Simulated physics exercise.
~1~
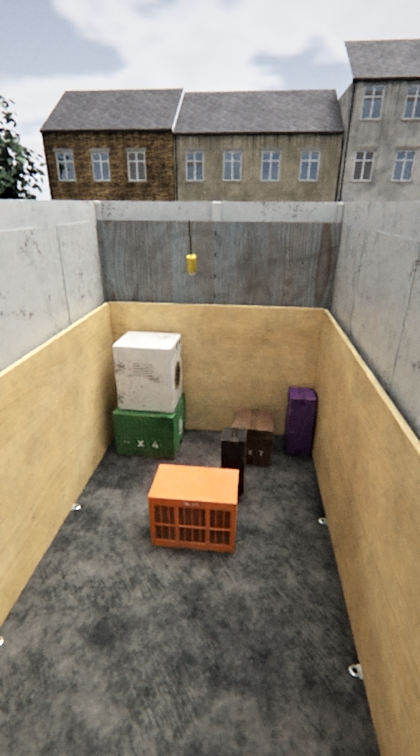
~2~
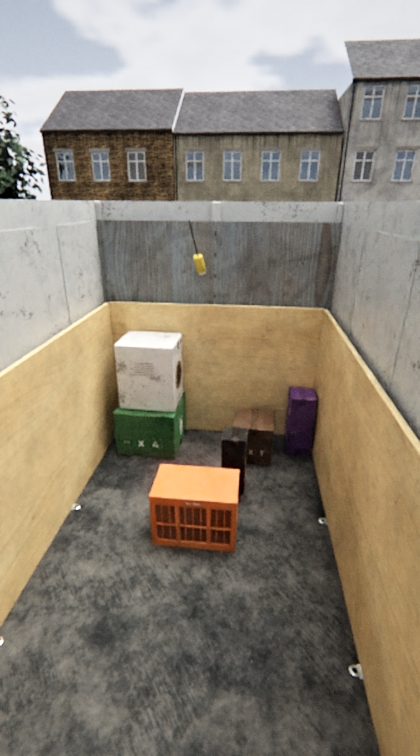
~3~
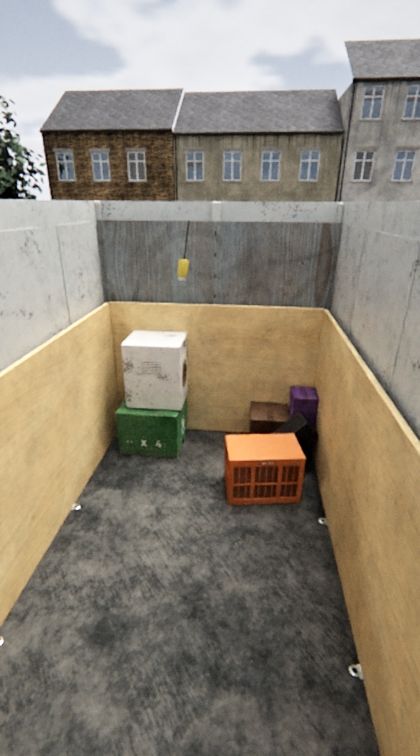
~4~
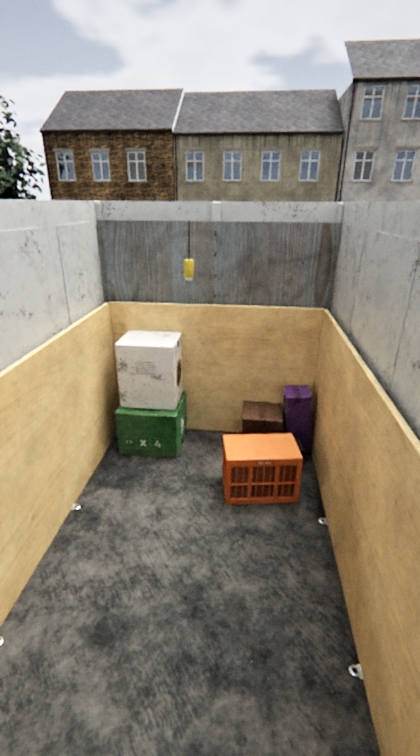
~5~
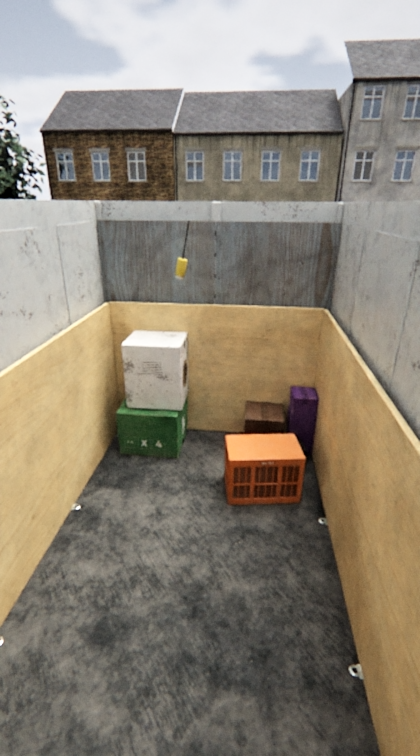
We see six boxes and crates in a walled van bay beneath a swinging lamp. The orange crate slides right and toward the back, the brown box shifts right, and the black box leans, then ends toppled, mostly hidden behind the crate, while the white appliance stays on the green box.
